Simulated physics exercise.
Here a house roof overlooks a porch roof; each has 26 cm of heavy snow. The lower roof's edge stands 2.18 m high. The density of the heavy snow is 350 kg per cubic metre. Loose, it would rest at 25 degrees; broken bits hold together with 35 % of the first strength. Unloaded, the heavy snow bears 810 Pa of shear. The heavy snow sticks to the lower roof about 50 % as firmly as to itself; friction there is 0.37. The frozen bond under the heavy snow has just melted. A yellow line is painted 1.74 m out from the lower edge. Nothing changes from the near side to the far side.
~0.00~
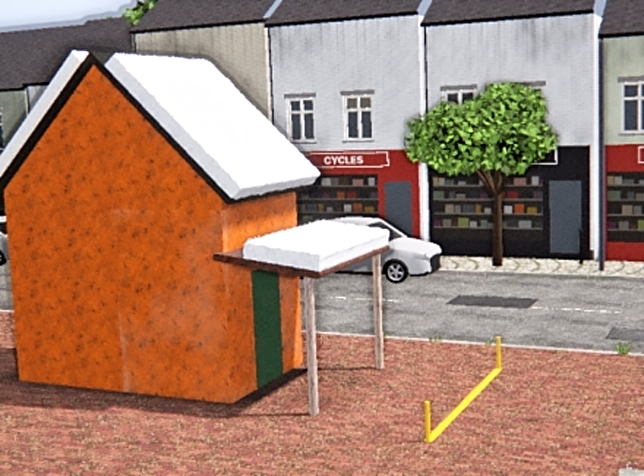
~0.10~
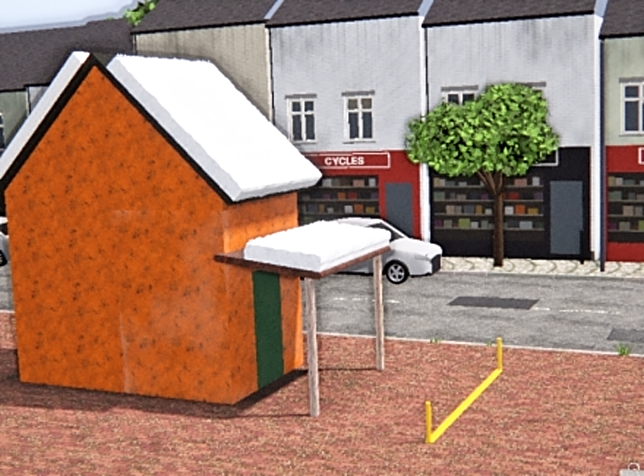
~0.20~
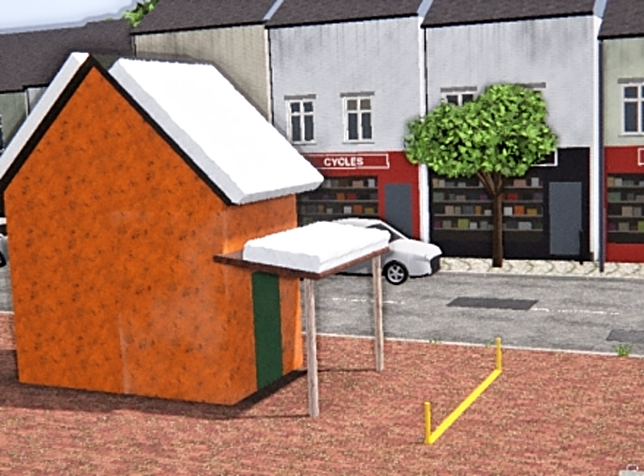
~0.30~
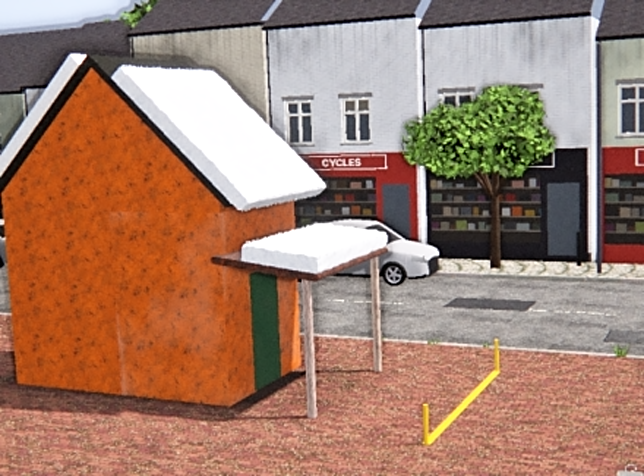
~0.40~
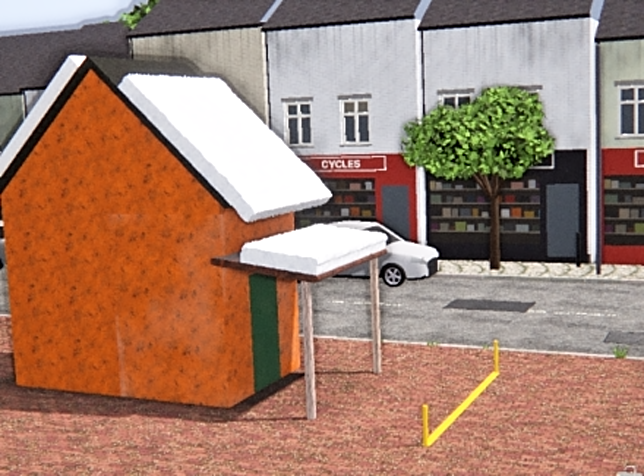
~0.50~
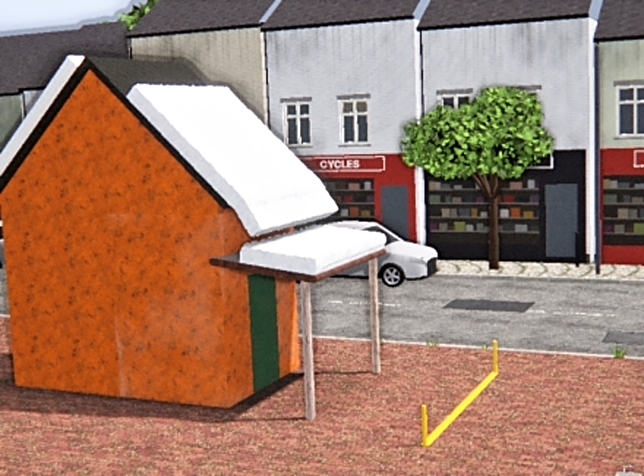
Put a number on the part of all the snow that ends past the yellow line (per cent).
Expect roughly 22 %.
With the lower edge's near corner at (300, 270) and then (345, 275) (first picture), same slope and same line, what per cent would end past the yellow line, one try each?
In turn about 35 %, 8 %.
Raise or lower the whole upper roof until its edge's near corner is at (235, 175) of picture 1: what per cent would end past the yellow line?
Then about 40 %.
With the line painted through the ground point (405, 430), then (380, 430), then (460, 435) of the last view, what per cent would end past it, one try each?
In turn about 30 %, 45 %, 12 %.
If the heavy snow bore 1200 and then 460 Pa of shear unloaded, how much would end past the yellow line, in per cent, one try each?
In turn about 8 %, 35 %.
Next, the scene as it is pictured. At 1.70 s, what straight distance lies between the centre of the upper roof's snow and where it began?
About 4.0 m.
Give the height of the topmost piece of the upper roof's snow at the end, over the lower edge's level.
Roughly 0.6 m.
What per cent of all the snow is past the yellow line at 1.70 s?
Near 2 %.
After 1.05 s, none is below the lower edge and 0 % is past the line.
After 1.70 s, 46 % is below the lower edge and 2 % is past the line.
After 2.35 s, 60 % is below the lower edge and 22 % is past the line.
After 3.00 s, 60 % is below the lower edge and 22 % is past the line.
After 3.10 s, at the end, 60 % is below the lower edge and 22 % is past the line.
